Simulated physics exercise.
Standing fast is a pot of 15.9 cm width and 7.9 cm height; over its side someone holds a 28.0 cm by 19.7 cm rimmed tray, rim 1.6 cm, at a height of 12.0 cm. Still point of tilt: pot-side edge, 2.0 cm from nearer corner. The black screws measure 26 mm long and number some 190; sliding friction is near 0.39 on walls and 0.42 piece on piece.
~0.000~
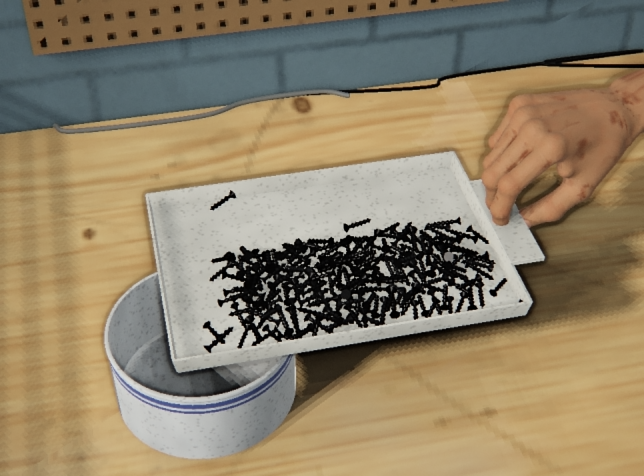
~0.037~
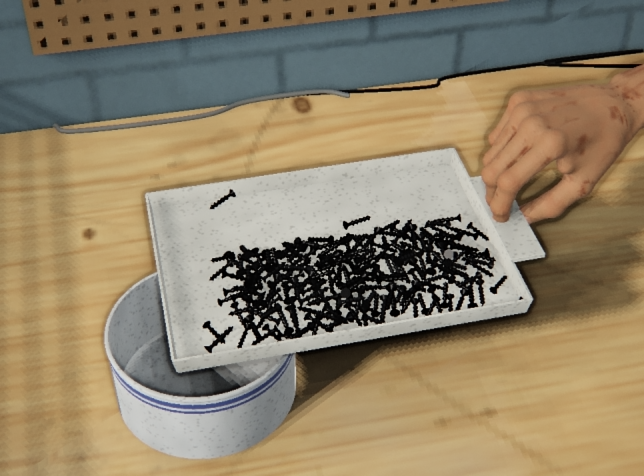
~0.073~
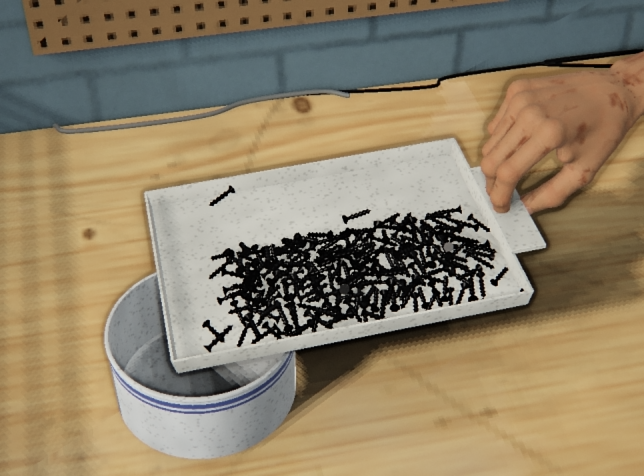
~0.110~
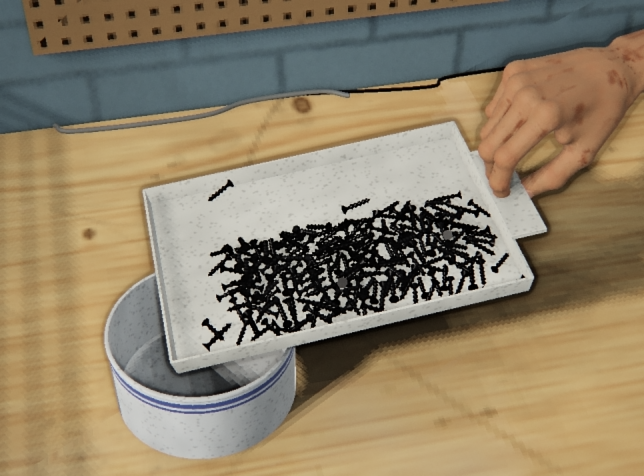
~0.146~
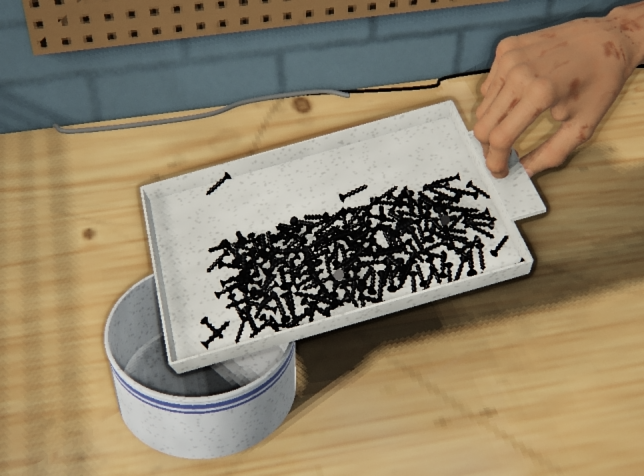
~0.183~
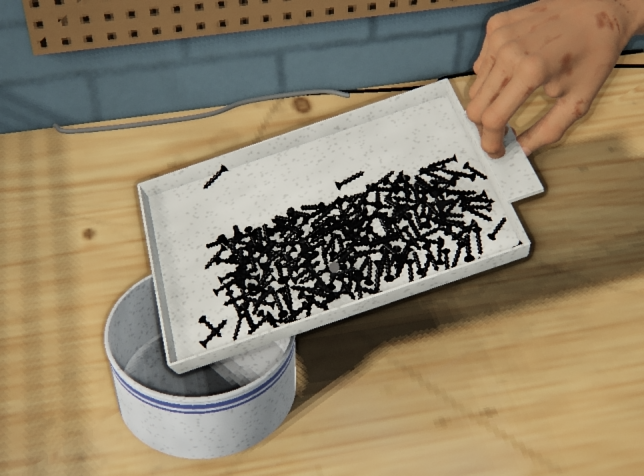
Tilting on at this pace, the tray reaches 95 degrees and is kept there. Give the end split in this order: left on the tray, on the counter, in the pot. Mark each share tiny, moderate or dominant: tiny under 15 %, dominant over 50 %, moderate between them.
Tray: Tiny, counter: Dominant, pot: Tiny.
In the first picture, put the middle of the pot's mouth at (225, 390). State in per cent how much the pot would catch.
I'd expect near 10 per cent.
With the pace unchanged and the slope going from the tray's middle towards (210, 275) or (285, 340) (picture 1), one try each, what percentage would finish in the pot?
Estimate: Some 25 % and some 0 % respectively.
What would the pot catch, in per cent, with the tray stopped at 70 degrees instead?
I'd say close to 5 percent.
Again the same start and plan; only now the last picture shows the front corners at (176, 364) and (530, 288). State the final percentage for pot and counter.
That works out as pot 0 and counter 100.
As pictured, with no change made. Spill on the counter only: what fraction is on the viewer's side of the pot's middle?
90 %.
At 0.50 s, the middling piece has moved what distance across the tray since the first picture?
By then it sits near 6 cm from where it began.
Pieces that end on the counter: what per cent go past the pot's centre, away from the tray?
Some 100 per cent.
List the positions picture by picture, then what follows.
Tray tilt 0 degrees, front corners at (176, 358) and (528, 300); middle of the pieces at (347, 278); pot at (201, 326), in the first picture.
Tray tilt 1 degrees, front corners at (176, 358) and (528, 297); middle of the pieces at (347, 277), in the second picture.
Tray tilt 3 degrees, front corners at (175, 358) and (529, 289); middle of the pieces at (347, 272), in the third picture.
Tray tilt 6 degrees, front corners at (174, 359) and (529, 276), lowest corner left front; middle of the pieces at (346, 264), in the fourth picture.
Tray tilt 11 degrees, front corners at (173, 360) and (528, 259), lowest corner left front; middle of the pieces at (344, 254), in the fifth picture.
Tray tilt 15 degrees, front corners at (172, 362) and (525, 242), lowest corner left front; middle of the pieces at (341, 244); pot at (201, 326). Its pace works out near 125 degrees a second, in the sixth picture.
After 0.50 s, tilt 55 degrees; the tray holds 100 %, the pot 0 %.
Then, at 0.71 s, tilt 81 degrees; the tray holds 35 %, the pot 0 %.
Then, at 1.03 s, tilt 95 degrees; the tray holds 0 %, the pot 0 %.
In the end, at 1.8 s, tray 0 %, counter 95 %, pot 5 %.
